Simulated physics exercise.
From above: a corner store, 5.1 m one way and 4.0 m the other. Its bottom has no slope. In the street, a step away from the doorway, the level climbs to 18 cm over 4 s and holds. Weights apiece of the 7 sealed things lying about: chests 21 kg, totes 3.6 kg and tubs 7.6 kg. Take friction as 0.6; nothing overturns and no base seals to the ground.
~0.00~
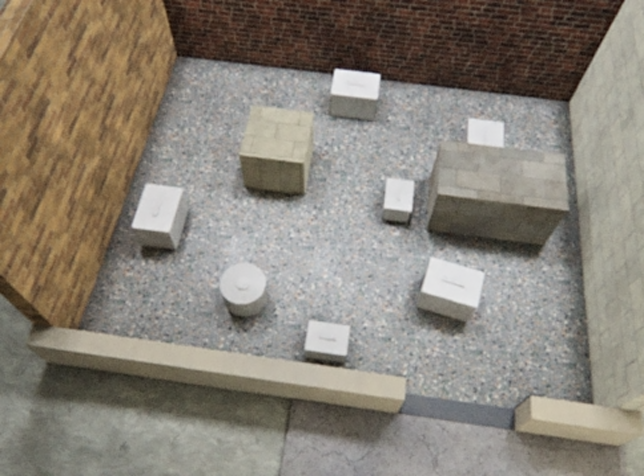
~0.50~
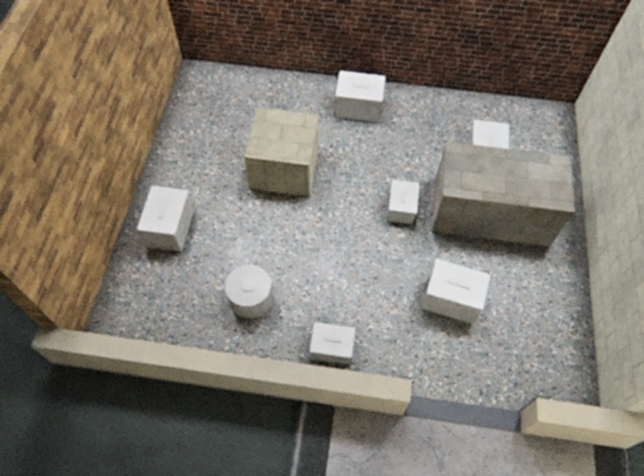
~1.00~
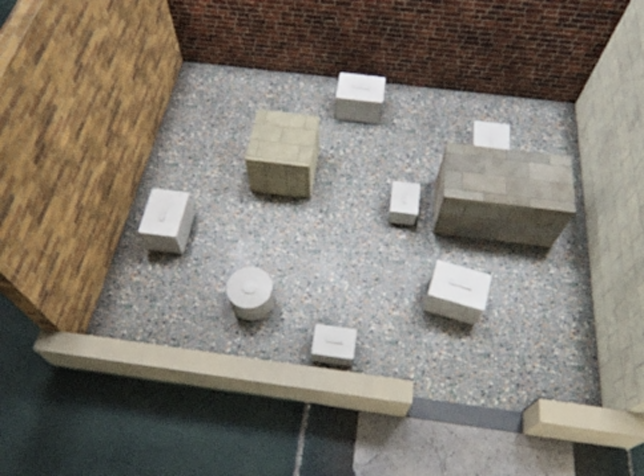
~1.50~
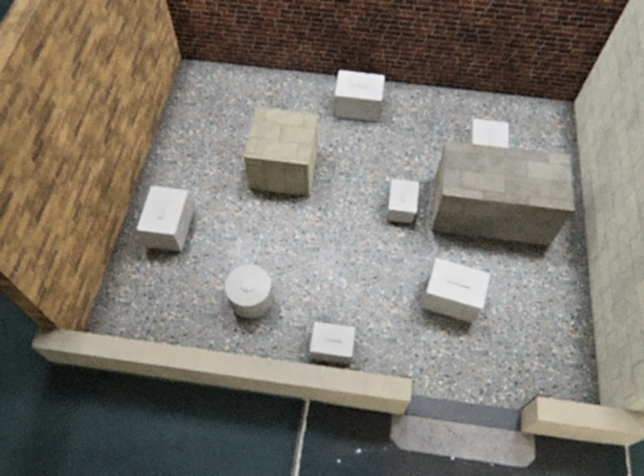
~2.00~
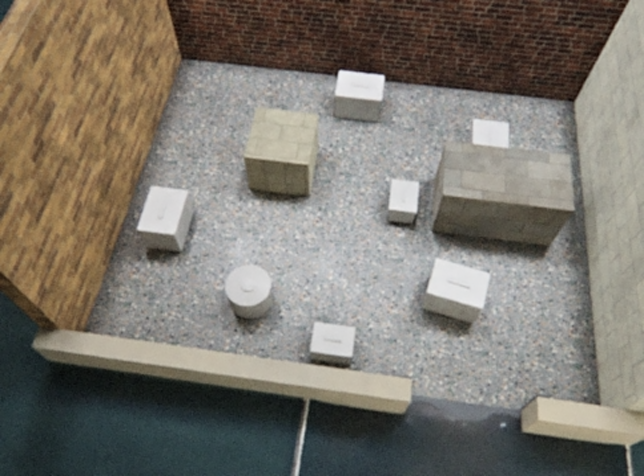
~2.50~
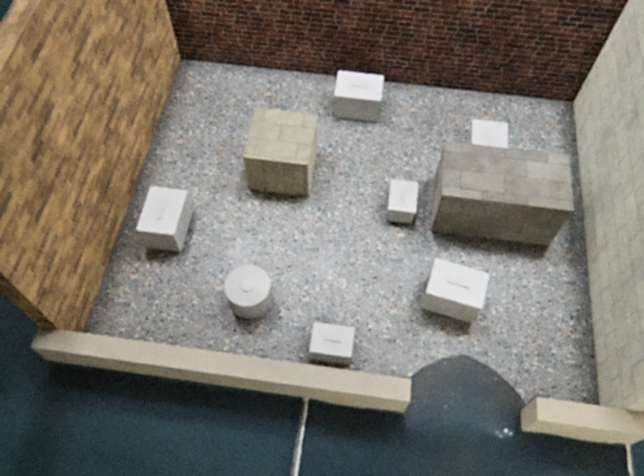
Dark water spreading across the pale ground outside a walled room, covering the doorway and edging onto the speckled floor, boxes unmoved.
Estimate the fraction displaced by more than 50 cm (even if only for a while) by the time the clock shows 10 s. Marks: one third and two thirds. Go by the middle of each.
It is under a third.
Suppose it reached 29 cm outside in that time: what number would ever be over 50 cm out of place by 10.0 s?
Then 3.
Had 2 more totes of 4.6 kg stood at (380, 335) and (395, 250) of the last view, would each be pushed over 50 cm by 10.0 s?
In that order: Short of it, more.
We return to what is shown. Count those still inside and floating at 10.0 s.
1 of them.
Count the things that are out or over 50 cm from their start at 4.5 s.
0 of them.
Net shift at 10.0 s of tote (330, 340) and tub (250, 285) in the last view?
In that order: 0 cm, 0 cm.
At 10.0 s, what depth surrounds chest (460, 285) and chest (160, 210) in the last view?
Roughly 5 and 4 cm.
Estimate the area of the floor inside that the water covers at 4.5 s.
About 4.5 m2.
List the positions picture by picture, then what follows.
In the first picture, a chest at (158, 207) rests on the ground; a tote at (399, 195) rests on the ground; water covers 0.0 m2; 0 of 7 have shifted.
In the second picture, a chest at (163, 210), on the bottom; a tote at (404, 196) rests on the ground; water covers 0.0 m2; 0 of 7 have shifted.
In the third picture, a chest at (164, 212), on the bottom; a tote at (405, 198) rests on the ground; 0.0 m2 under water; 0 of 7 have shifted.
In the fourth picture, a chest at (163, 210) rests on the ground; a tote at (404, 196), on the bottom; water covers 0.0 m2; 0 of 7 have shifted.
In the fifth picture, a chest at (163, 210) rests on the ground; a tote at (404, 196), on the bottom; water covers 0.0 m2; 0 of 7 have shifted.
In the sixth picture, a chest at (162, 210), on the bottom; a tote at (403, 196), on the bottom; water covers 0.3 m2; 0 of 7 have shifted.
After 3.5 s 0 of 7 are over 50 cm from their spots; 0 afloat.
After 4.5 s 0 of 7 are over 50 cm from their spots; 0 afloat.
After 7.0 s 0 of 7 are over 50 cm from their spots; 0 afloat.
After 10.0 s 1 of 7 are over 50 cm from their spots, and 1 have been at some point; 1 afloat.
